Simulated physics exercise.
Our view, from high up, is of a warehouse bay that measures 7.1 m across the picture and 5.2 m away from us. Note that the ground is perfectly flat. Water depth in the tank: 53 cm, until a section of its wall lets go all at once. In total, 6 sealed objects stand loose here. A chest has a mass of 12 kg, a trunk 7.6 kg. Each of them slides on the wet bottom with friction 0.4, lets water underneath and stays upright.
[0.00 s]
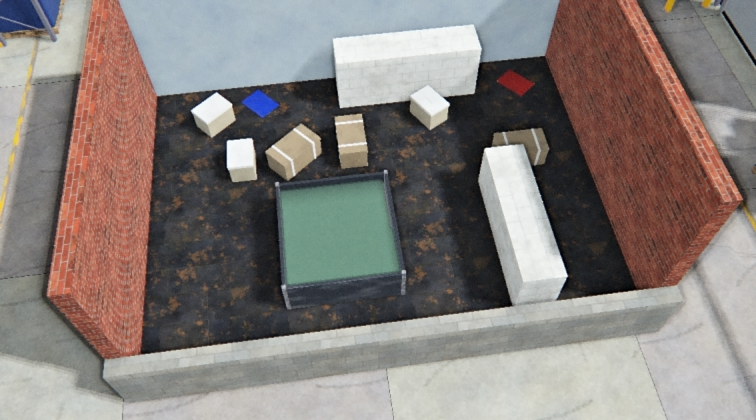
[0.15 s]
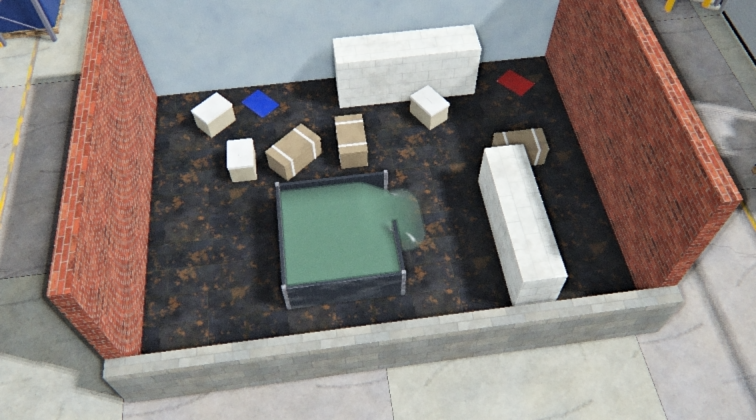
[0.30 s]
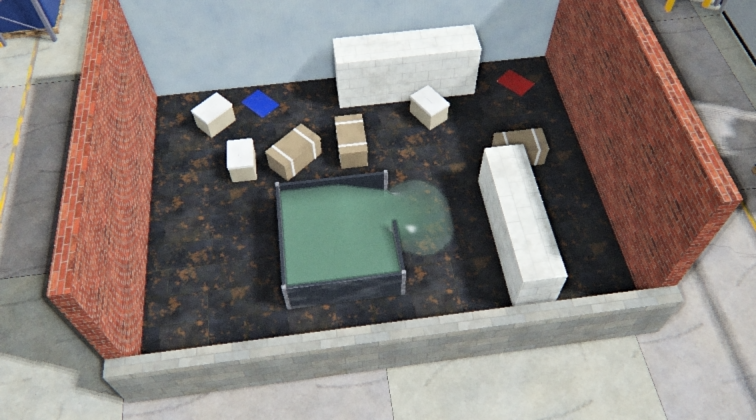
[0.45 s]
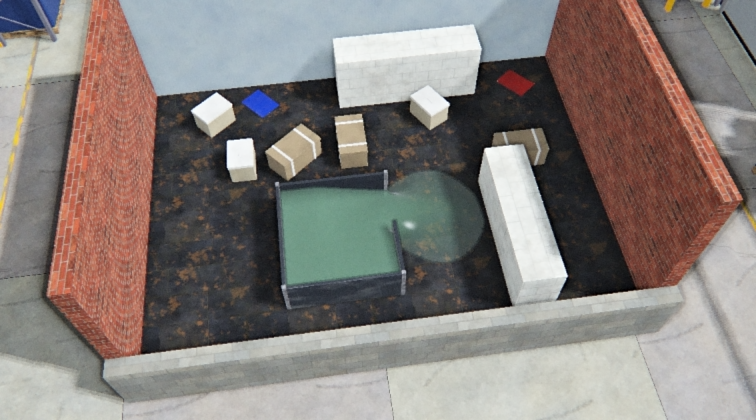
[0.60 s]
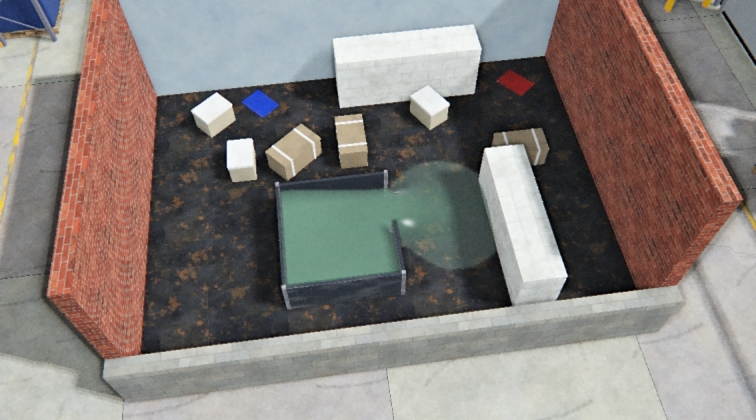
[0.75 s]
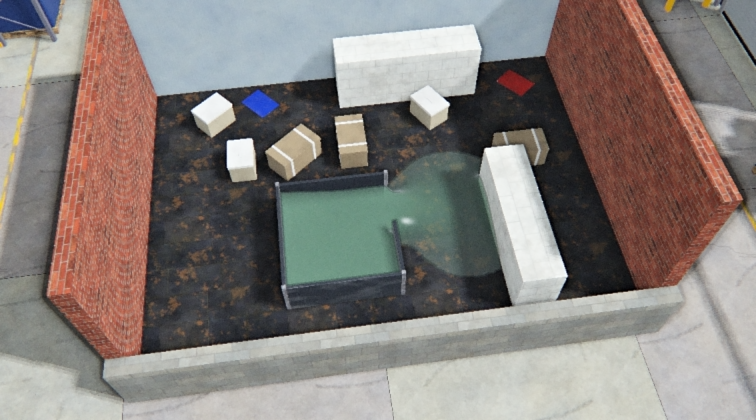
In a brick-walled warehouse bay scattered with boxes, the right side of a square tank of greenish water opened, and the water spread rightward across the floor to a long white block, while the boxes stayed still.
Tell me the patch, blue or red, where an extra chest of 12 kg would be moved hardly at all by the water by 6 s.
Put it on blue.
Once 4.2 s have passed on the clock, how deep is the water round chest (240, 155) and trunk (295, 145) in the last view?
Some 0 cm at the first, some 0 cm at the second.
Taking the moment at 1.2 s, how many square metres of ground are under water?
At that time the wet patch spans about 7.5 m2.
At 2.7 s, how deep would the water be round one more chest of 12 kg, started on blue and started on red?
Around 0 cm for the first start, around 16 cm for the second.
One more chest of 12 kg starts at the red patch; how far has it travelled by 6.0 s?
I'd put it near 100 cm.
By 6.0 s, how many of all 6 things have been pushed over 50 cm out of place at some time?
The answer here is 2.
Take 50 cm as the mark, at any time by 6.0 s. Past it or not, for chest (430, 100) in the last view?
Result: Exceeds it.
After 1.2 s on blue it would be 0 cm off in 0 cm of water; on red it would be 0 cm off in 0 cm of water.
After 2.7 s on blue it would be 0 cm off in 0 cm of water; on red it would be 47 cm off in 16 cm of water.
After 4.2 s on blue it would be 0 cm off in 0 cm of water; on red it would be 24 cm off in 12 cm of water.
After 6.0 s on blue it would be 0 cm off in 3 cm of water; on red it would be 94 cm off in 9 cm of water.
